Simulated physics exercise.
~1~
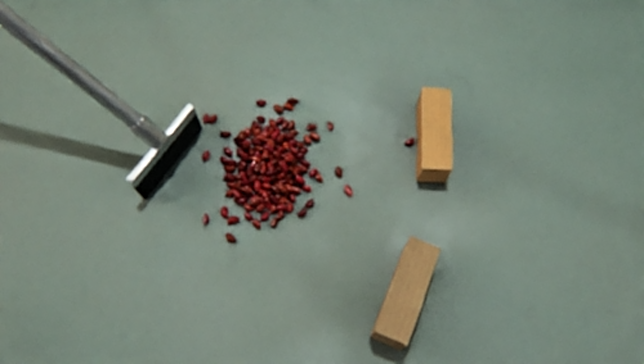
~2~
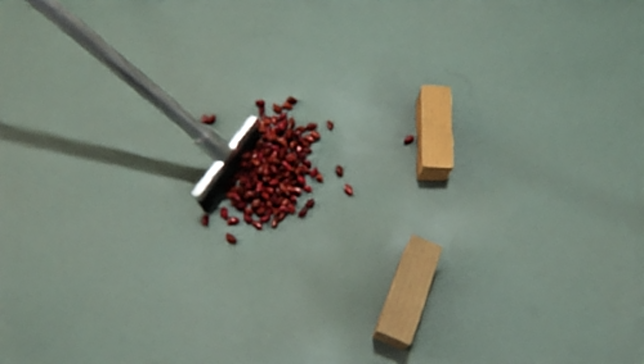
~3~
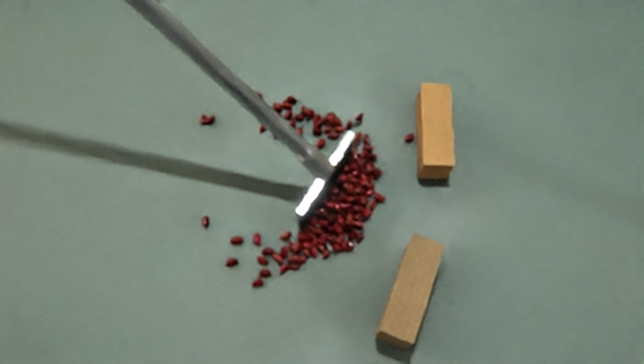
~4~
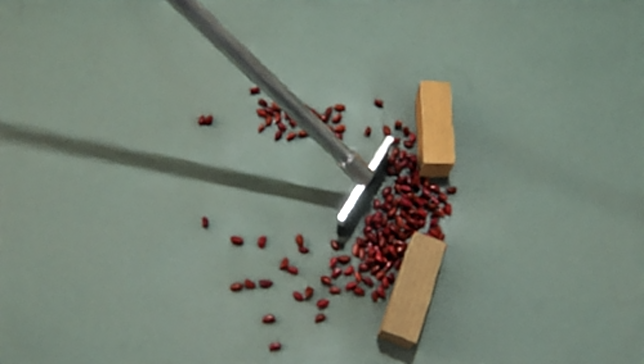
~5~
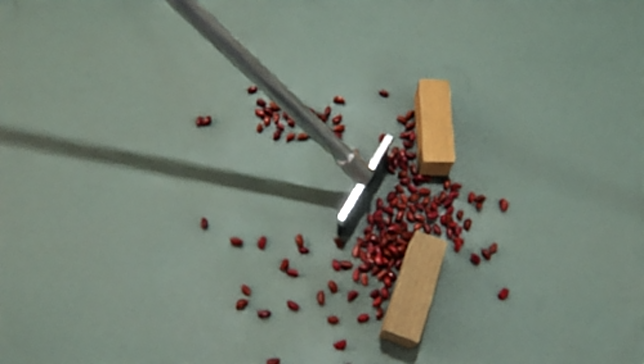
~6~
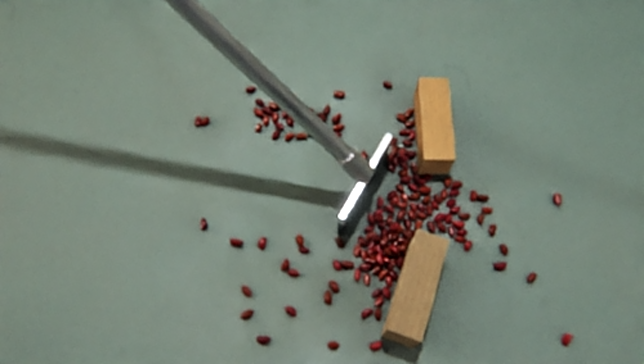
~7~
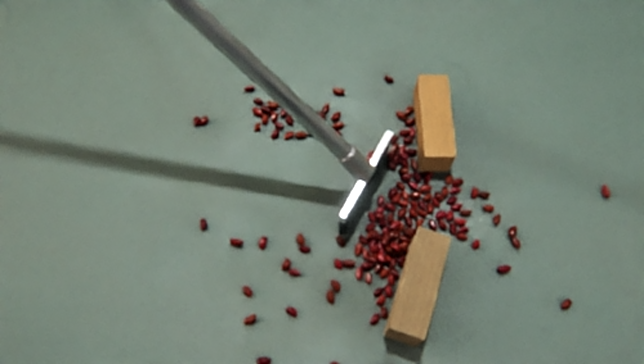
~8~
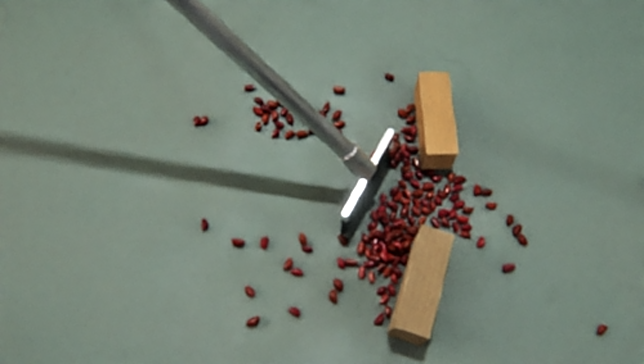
We see a squeegee push a pile of red beans rightwards across a grey-green surface towards two wooden blocks, then stop just short of them. Some beans scatter through the gap and roll beyond, while most stay bunched before the blocks or strewn behind the blade.
